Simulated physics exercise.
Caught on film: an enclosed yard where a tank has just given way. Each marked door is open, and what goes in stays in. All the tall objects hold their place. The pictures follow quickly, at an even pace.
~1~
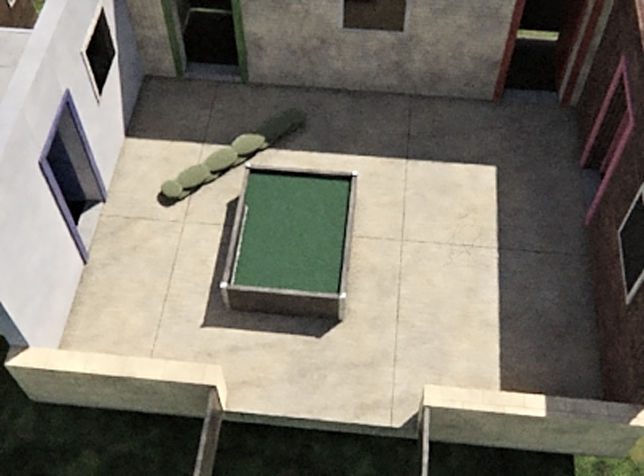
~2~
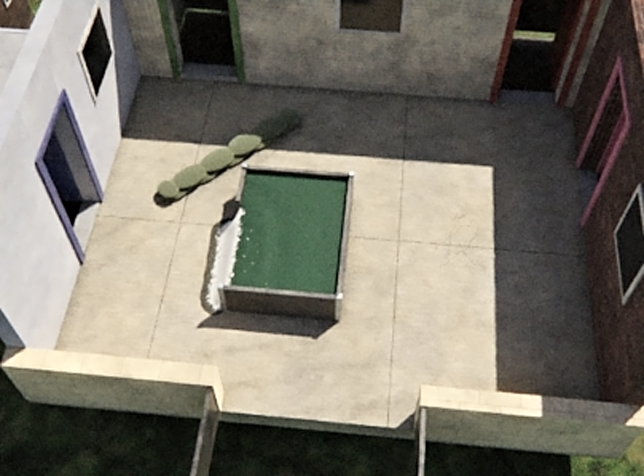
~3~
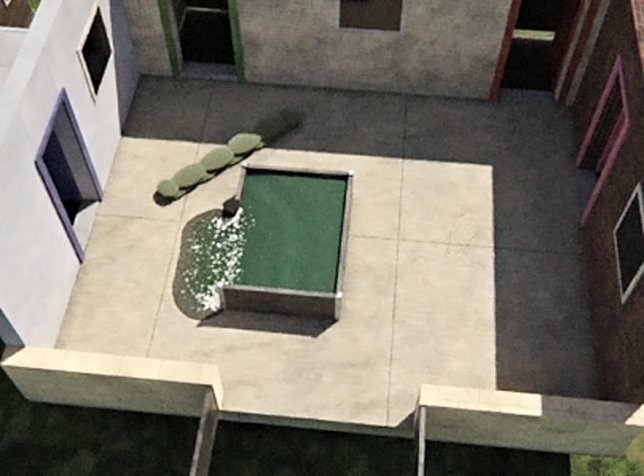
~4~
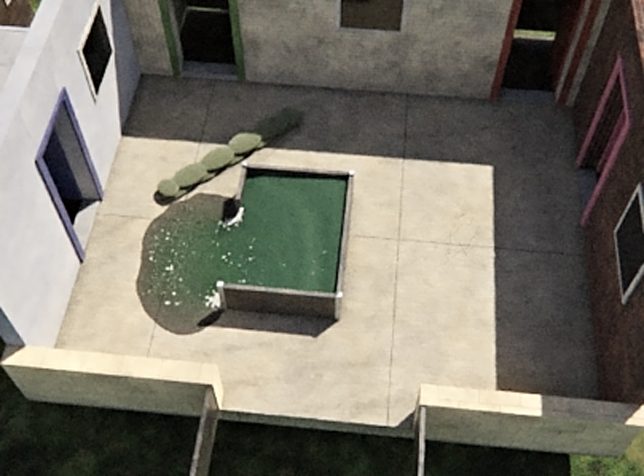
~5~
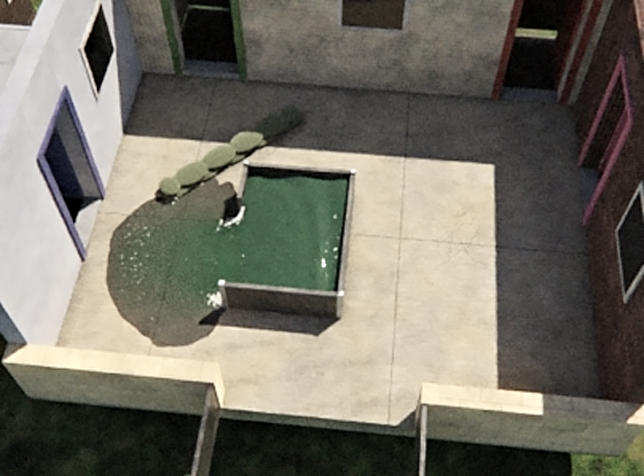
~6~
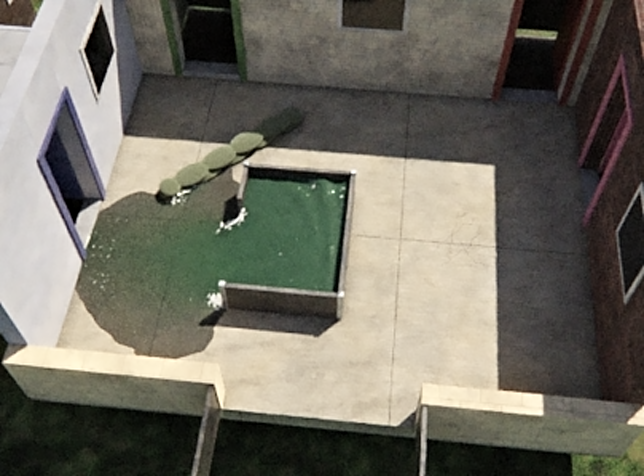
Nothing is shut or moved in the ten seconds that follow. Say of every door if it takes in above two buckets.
The red door stays under that; the blue door takes more than that; the green door stays under that; the pink door stays under that.
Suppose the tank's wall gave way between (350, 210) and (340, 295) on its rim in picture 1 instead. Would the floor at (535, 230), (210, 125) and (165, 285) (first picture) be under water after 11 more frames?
As listed: Under water, not flooded, not flooded.
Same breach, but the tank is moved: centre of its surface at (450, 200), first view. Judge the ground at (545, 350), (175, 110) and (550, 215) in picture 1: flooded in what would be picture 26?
In that order: Free of water, dry, dry.
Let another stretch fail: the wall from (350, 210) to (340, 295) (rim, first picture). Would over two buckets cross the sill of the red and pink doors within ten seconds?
My reading: The red one floods, the pink one is over.
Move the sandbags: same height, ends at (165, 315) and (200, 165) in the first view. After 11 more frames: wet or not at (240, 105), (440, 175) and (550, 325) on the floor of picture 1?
As listed: Covered, dry, no water.
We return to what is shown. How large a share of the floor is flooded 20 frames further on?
Roughly 30 per cent.
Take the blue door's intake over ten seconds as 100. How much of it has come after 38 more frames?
About 95 per cent.
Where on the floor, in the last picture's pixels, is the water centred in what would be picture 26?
At about (197, 266).
A moment on, water covers 15 % of the floor; the red door not reached, the blue door over two buckets in, the green door not reached, the pink door not reached.
Next, water covers 20 % of the floor; the red door not reached, the blue door far over two buckets in, the green door not reached, the pink door not reached.
Then, water covers 30 % of the floor; the red door not reached, the blue door far over two buckets in, the green door wet at the sill, nothing in, the pink door not reached.
Later, water covers 50 % of the floor; the red door not reached, the blue door far over two buckets in, the green door wet at the sill, nothing in, the pink door not reached.
In the end, water covers 75 % of the floor; the red door wet at the sill, nothing in, the blue door far over two buckets in, the green door wet at the sill, nothing in, the pink door wet at the sill, nothing in.
